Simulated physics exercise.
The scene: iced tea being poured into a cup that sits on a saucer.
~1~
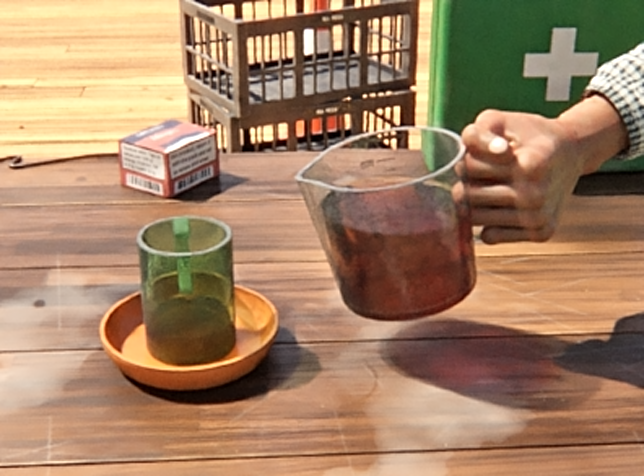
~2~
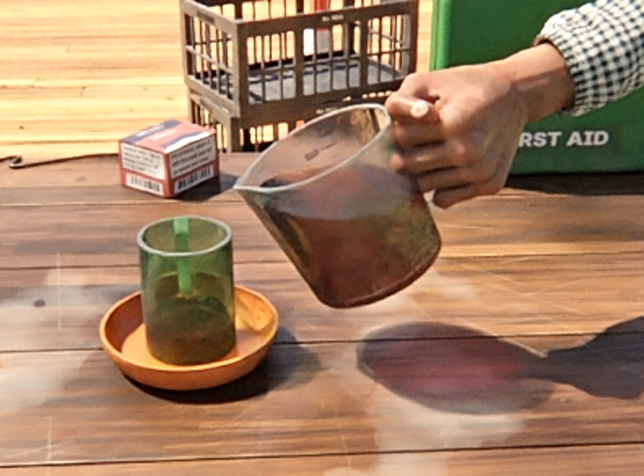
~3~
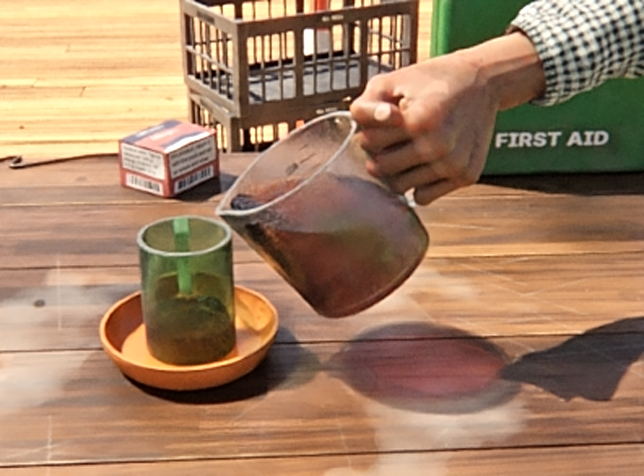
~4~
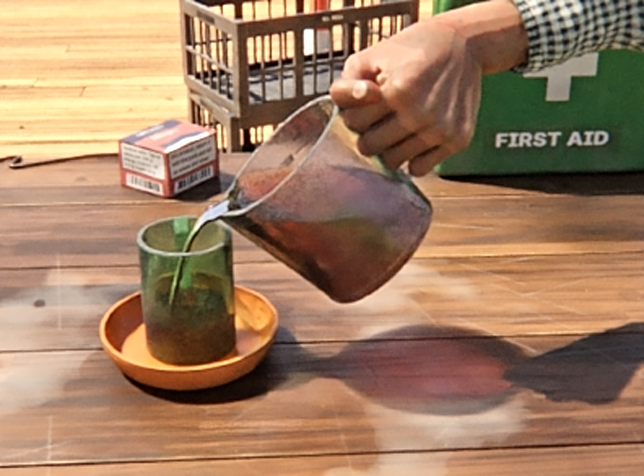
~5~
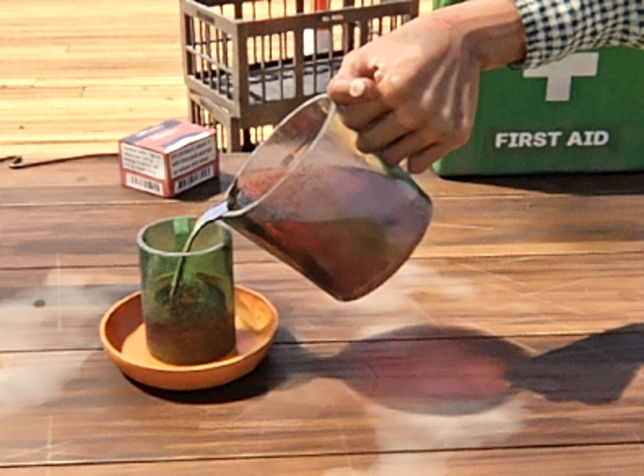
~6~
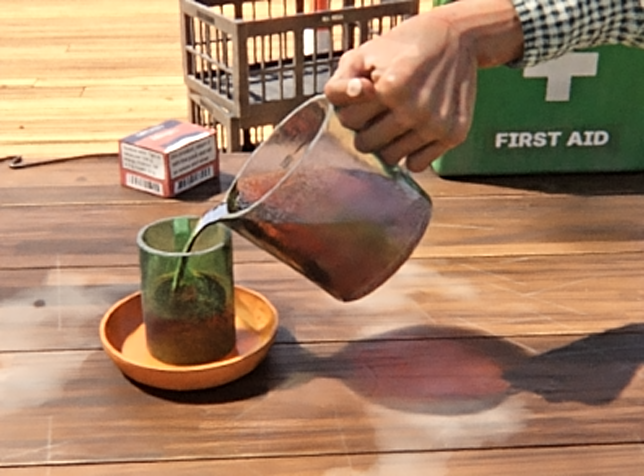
On a sunlit wooden table, a hand holding a measuring jug of dark reddish liquid moves it left and tips it over a green cup on an orange saucer, and a thin stream runs into the partly filled cup.
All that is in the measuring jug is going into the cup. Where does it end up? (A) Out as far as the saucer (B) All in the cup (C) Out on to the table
The answer is C.
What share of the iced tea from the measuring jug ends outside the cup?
It works out to around 55 percent.
Shortly, the cup is full to the brim; the saucer is wet, with room to spare.
Then, the cup is full to the brim; the saucer is full and running over.
At the finish, the cup is full to the brim; the saucer is full and running over.
